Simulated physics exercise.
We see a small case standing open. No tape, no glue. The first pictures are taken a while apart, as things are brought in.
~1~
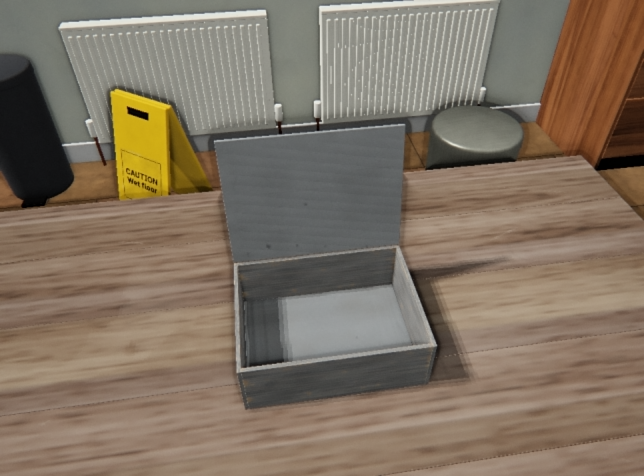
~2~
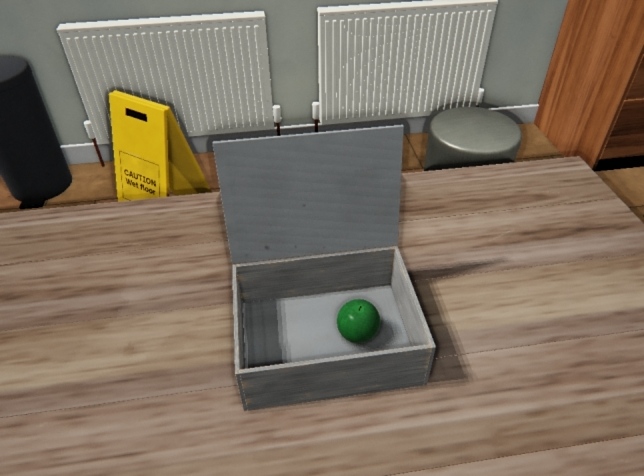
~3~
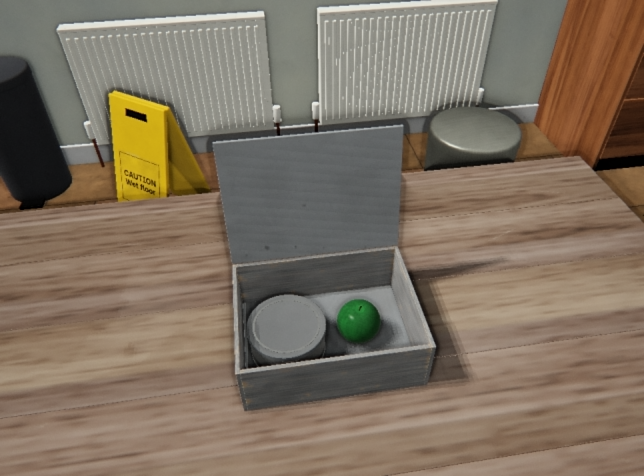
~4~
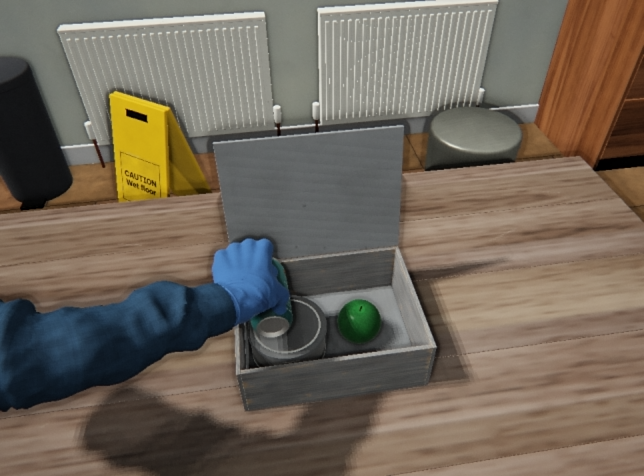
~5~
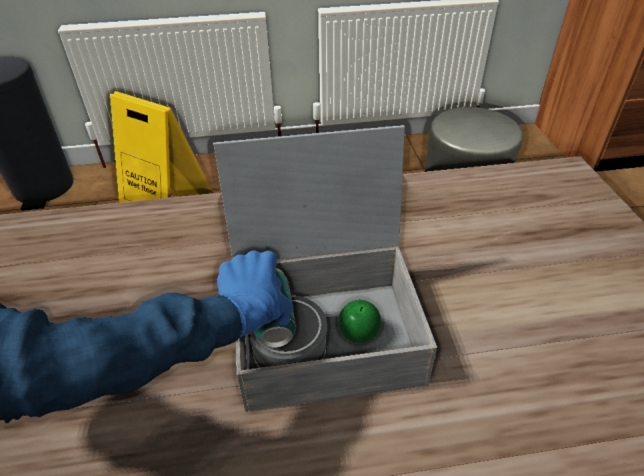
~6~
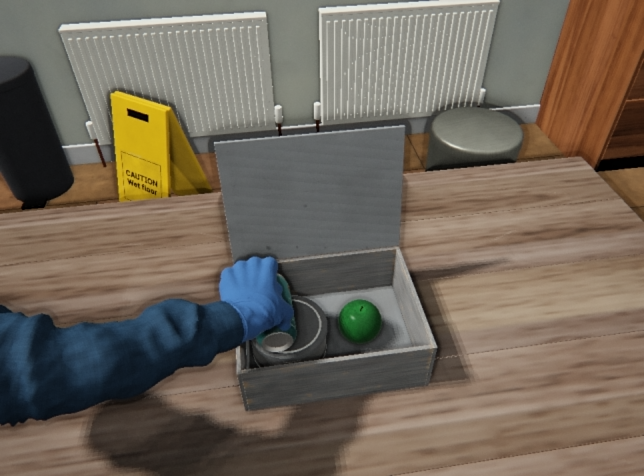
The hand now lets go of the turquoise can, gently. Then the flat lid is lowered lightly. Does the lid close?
Here the lid stays ajar.
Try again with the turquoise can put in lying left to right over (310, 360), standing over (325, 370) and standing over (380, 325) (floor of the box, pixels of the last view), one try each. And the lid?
First try: It will not close; second try: It sits on the rim; third try: It closes.
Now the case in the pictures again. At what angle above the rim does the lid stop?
Some 25° above the rim.
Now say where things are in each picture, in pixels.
In the first frame, the last thing is not in view yet.
In the second frame, the last thing is not in view yet.
In the third frame, the last thing is not in view yet; grey tub (288, 336).
The fourth frame shows coming down; grey tub (288, 337).
The fifth frame shows coming down.
The sixth frame shows in place under the hand.
Then, 1.30 s later than the last frame, lid 78° above the rim.
Then, 1.90 s later than the last frame, lid 39° above the rim.
When it is over, lid 27° above the rim; all 3 as before. End places, in pixels of the last picture, turquoise can near (273, 314).
